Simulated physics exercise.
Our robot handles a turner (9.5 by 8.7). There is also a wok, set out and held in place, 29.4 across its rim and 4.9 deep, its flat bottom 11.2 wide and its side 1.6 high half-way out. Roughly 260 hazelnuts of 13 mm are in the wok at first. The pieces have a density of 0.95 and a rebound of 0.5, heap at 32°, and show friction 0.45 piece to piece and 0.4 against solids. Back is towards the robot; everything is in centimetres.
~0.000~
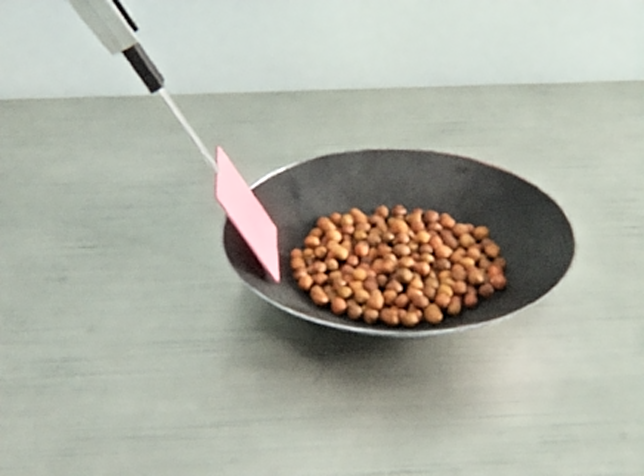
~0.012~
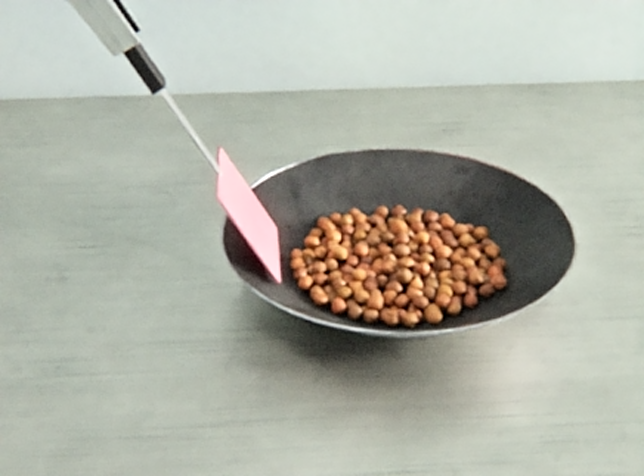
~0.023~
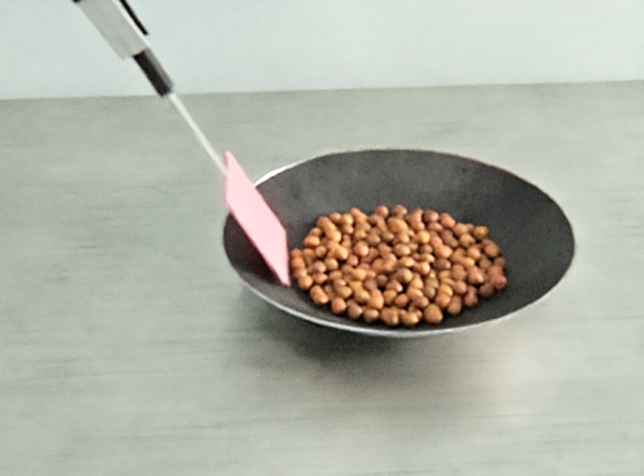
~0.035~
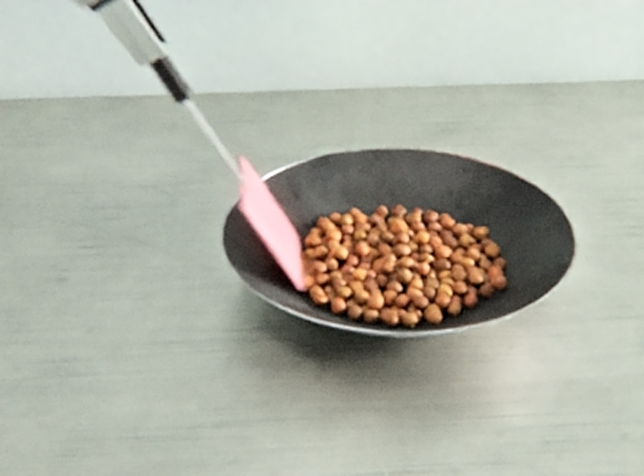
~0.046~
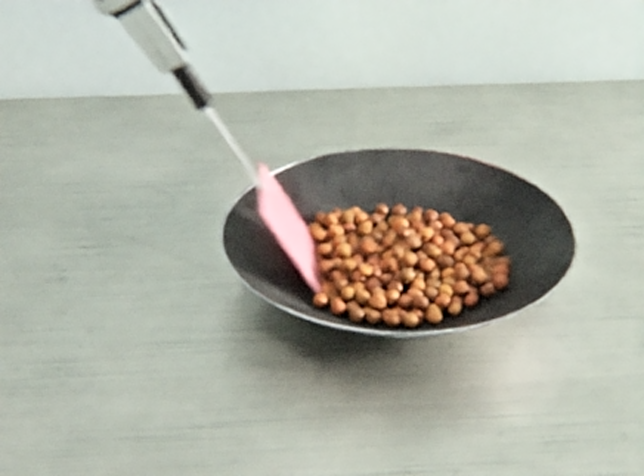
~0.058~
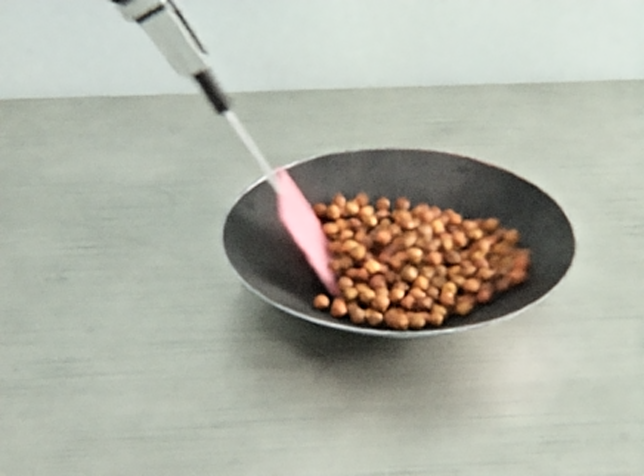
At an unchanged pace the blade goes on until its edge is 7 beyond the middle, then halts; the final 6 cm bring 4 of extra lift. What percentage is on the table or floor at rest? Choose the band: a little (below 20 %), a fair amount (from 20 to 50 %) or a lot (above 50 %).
It is a fair amount, from 20 to 50 %.
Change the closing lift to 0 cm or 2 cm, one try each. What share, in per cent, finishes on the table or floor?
Roughly 35 % and then 30 %.
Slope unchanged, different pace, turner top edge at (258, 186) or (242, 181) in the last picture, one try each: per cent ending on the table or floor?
Respectively, some 15 and 0 per cent.
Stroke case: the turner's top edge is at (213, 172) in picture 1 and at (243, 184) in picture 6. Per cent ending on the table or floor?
My guess would be close to 5 per cent.
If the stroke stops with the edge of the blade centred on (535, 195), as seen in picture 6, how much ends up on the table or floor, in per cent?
55 %.
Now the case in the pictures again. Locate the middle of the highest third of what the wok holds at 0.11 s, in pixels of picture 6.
(475, 236).
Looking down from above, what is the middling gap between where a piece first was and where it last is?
Somewhere around 8 centimetres, I'd say.
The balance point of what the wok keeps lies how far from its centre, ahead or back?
Some 4.0 cm ahead of the centre.
After 0.09 s, sloping 61°, highest piece 7 above the table; 256 in the wok.
After 0.11 s, sloping 61°, highest piece 10 above the table; 249 in the wok, 7 on the blade or in flight.
After 0.33 s, sloping 61°, highest piece 9 above the table; 180 in the wok, 65 on the table or floor, 11 on the blade or in flight.
After 1.38 s, sloping 61°, highest piece 4 above the table; 179 in the wok, 77 on the table or floor.
In the end, 179 in the wok, 77 on the table or floor. That is 30 % on the table or floor.
